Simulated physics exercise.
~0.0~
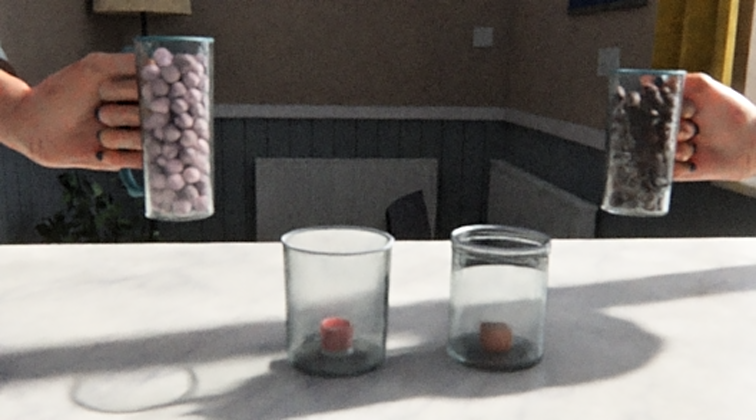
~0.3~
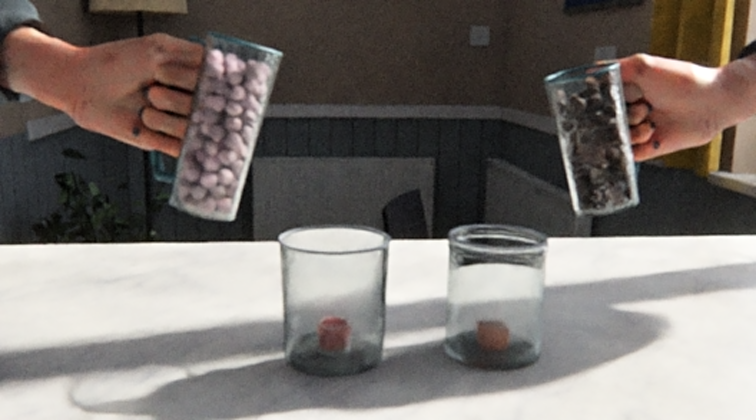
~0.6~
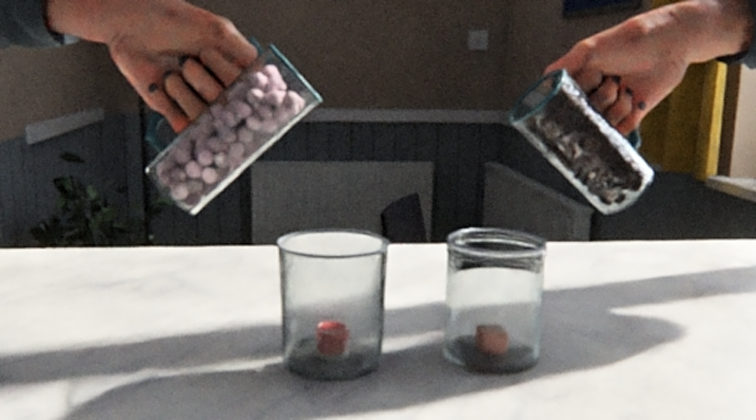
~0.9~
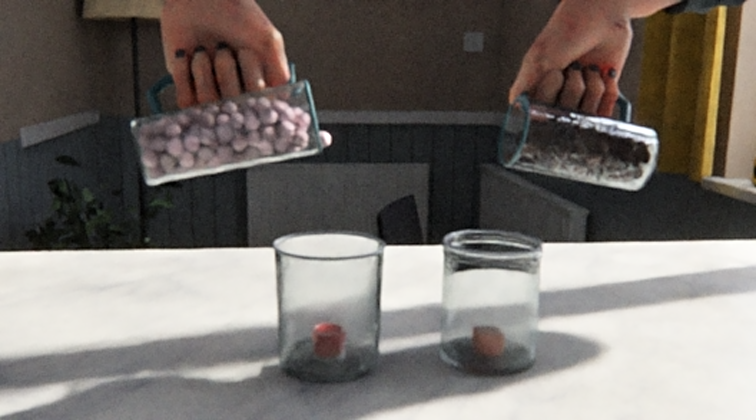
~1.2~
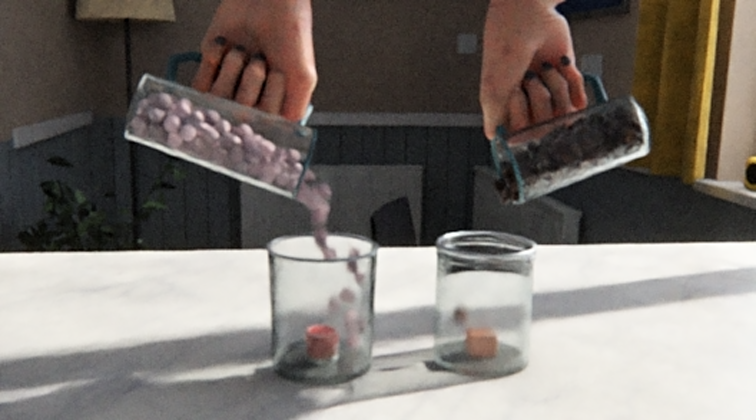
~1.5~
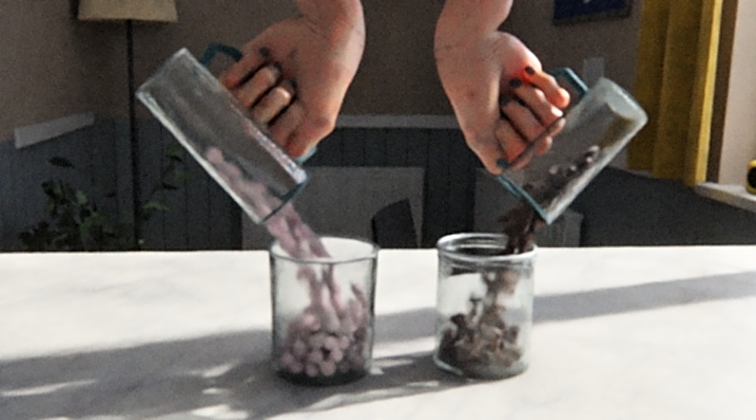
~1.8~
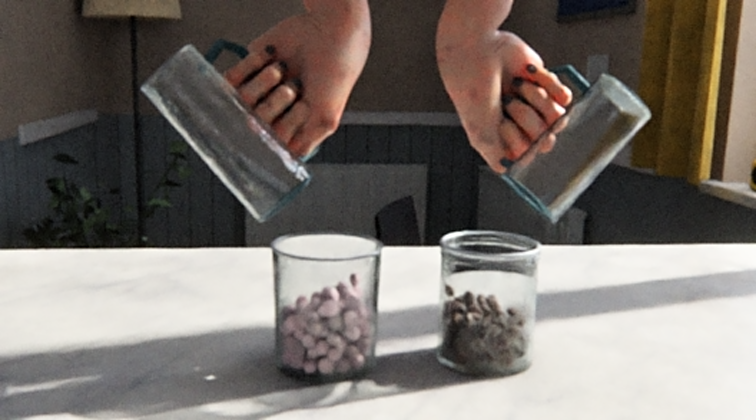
The clip opens on two hands holding clear cups above a pale tabletop, the left filled with pinkish-purple balls and the right with small dark brown pieces. Below stand a clear glass and a clear jar, each with a small reddish object inside. The hands tip the cups inward until they lie on their sides, and the balls begin spilling first, with the dark pieces just behind. Both cups tilt further, and the contents stream down until the cups are empty. At the end, the glass and jar are each about half full, and both objects are covered.
